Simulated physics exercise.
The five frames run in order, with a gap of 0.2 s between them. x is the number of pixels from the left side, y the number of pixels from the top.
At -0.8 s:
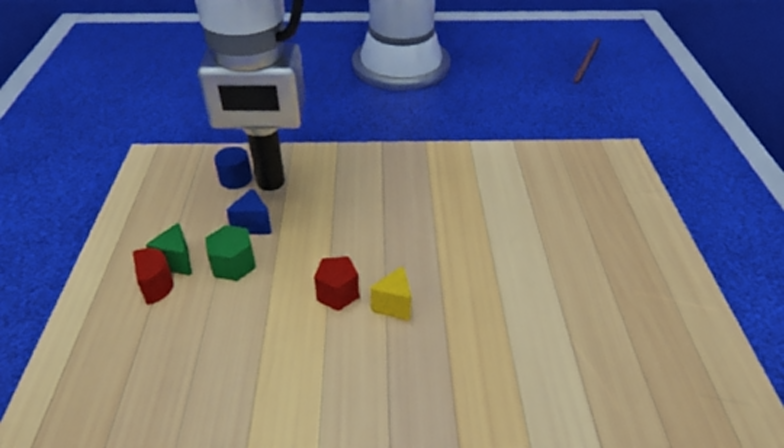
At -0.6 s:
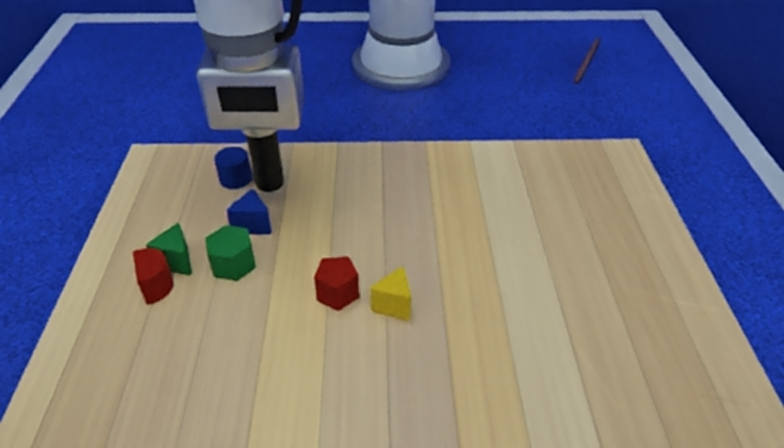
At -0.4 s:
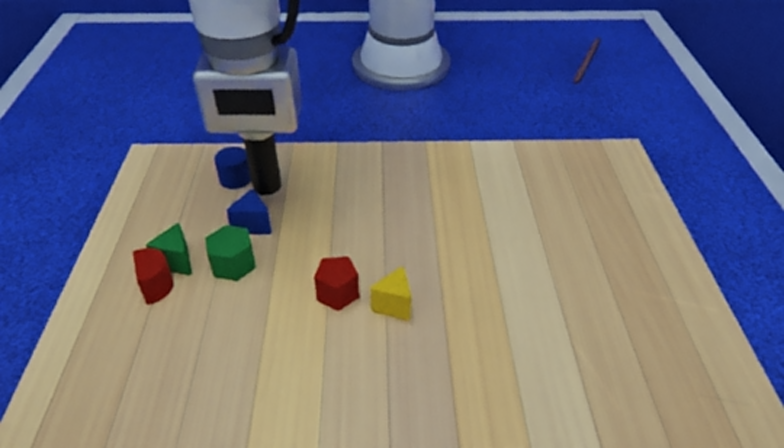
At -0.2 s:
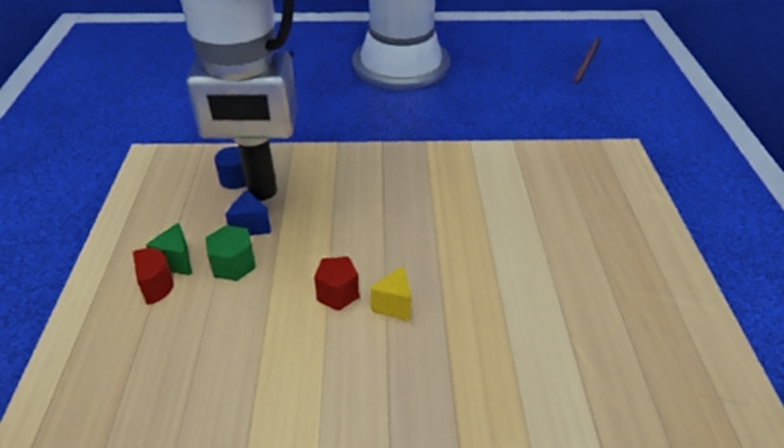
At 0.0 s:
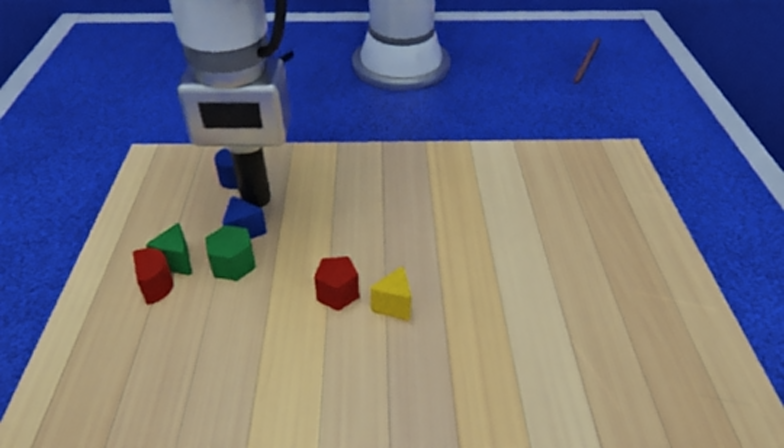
In this clip, a robot arm with a black rod stands over a wooden board scattered with coloured blocks, then moves slightly left and toward the viewer, nudging the blue triangular block a little toward the green hexagon.
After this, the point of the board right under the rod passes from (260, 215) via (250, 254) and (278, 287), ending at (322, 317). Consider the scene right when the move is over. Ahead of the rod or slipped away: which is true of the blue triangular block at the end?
Slipped off.
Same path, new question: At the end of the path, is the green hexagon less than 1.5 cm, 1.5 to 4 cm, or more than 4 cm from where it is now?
By the end of the path, it will have gone between 1.5 and 4 cm.
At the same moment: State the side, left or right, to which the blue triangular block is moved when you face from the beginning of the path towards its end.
My prediction: Rightwards.
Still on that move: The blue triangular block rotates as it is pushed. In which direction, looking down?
Clockwise, looking down.
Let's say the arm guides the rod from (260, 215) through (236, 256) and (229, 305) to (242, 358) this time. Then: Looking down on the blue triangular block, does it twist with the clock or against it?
Clockwise rotation.
What follows on the original path. One third of the way, rod (246, 239); green hexagon (213, 255), turned 40° anticlockwise; blue triangular block (209, 227), turned 30° clockwise.
Two thirds of the way, rod (275, 273); green hexagon (212, 259), turned 25° anticlockwise; blue triangular block (209, 227), turned 30° clockwise.
At the end, rod (321, 302); green hexagon (212, 259), turned 25° anticlockwise; blue triangular block (209, 227), turned 30° clockwise; red pentagonal block (348, 274), turned 45° anticlockwise; yellow triangular block unmoved.
